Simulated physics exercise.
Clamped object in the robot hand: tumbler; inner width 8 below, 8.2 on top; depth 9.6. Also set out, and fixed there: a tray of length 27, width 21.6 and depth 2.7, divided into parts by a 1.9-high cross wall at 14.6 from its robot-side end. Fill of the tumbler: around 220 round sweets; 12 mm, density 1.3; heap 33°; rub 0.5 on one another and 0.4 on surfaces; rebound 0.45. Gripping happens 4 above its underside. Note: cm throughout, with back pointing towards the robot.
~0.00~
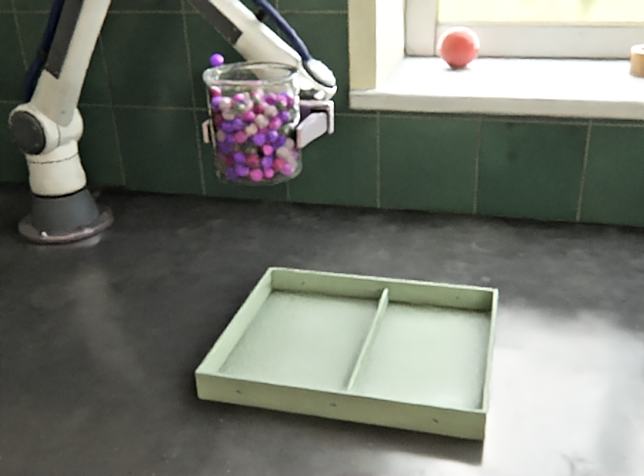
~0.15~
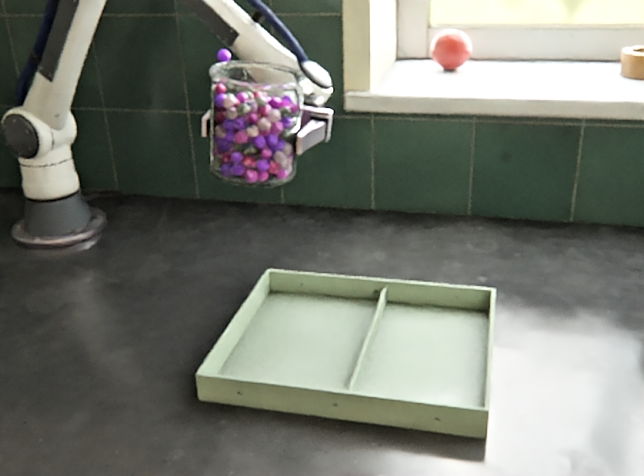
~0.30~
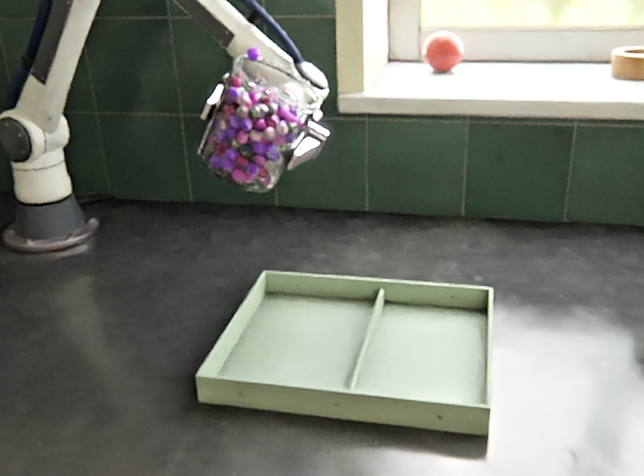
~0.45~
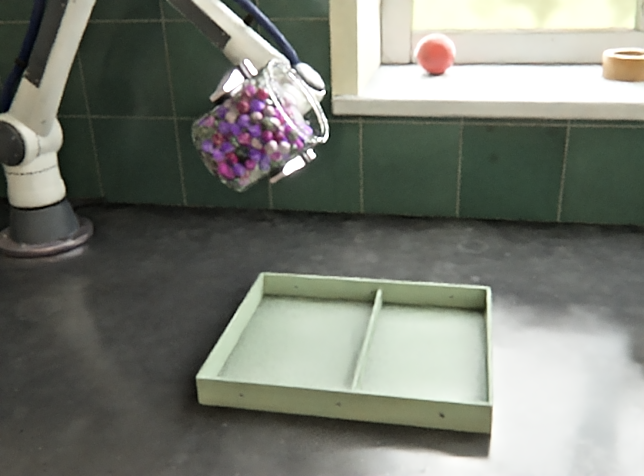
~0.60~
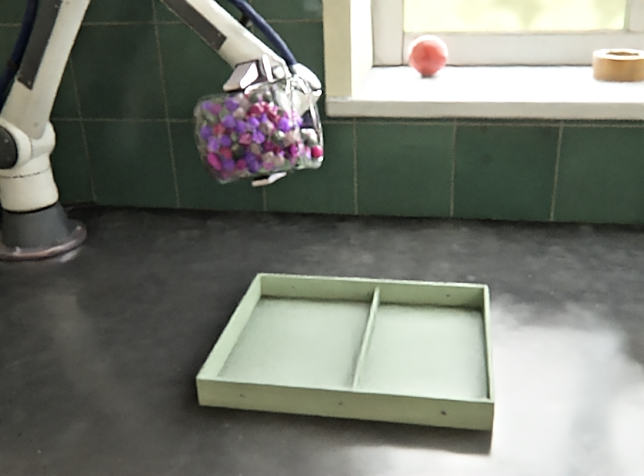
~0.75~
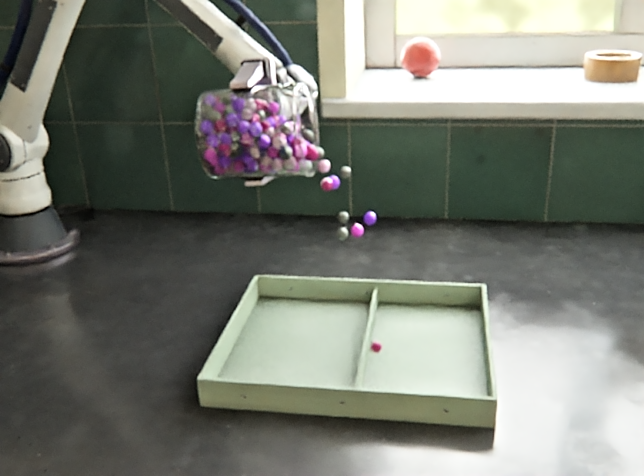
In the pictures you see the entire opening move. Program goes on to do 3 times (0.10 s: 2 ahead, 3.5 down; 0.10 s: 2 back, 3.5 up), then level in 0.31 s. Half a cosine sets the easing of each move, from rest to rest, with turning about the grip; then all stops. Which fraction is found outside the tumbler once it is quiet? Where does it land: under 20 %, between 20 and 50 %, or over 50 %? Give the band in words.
It falls in the band between 20 and 50 %.
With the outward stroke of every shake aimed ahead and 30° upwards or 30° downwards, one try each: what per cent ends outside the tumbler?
It comes to around 95 per cent on the first try and around 65 per cent on the second.
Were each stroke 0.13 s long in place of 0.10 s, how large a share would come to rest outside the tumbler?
In that case about 35 in a hundred.
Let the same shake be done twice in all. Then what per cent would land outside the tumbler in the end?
Near 30 per cent.
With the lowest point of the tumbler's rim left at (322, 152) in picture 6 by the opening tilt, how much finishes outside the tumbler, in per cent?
About 15 percent.
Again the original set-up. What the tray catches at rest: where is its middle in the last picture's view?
I'd put it at roughly (422, 345).
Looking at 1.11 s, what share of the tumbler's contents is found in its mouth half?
Around 50 per cent of it.
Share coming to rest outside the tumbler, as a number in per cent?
About 40 %.
After 1.11 s, tilted 86° forward, highest piece 25 above the table; 180 in the tumbler, 20 in the far-side part, 6 in the robot-side part, 15 in flight or on a rim.
After 1.48 s, tilted 55° forward, highest piece 25 above the table; 132 in the tumbler, 54 in the far-side part, 10 in the robot-side part, 6 on the table or floor, 19 in flight or on a rim.
After 1.86 s, level, highest piece 27 above the table; 132 in the tumbler, 64 in the far-side part, 17 in the robot-side part, 8 on the table or floor.
After 2.91 s, level, highest piece 27 above the table; 132 in the tumbler, 64 in the far-side part, 17 in the robot-side part, 8 on the table or floor.
At rest, 132 in the tumbler, 64 in the far-side part, 17 in the robot-side part, 8 on the table or floor. That is 40 % outside the tumbler.
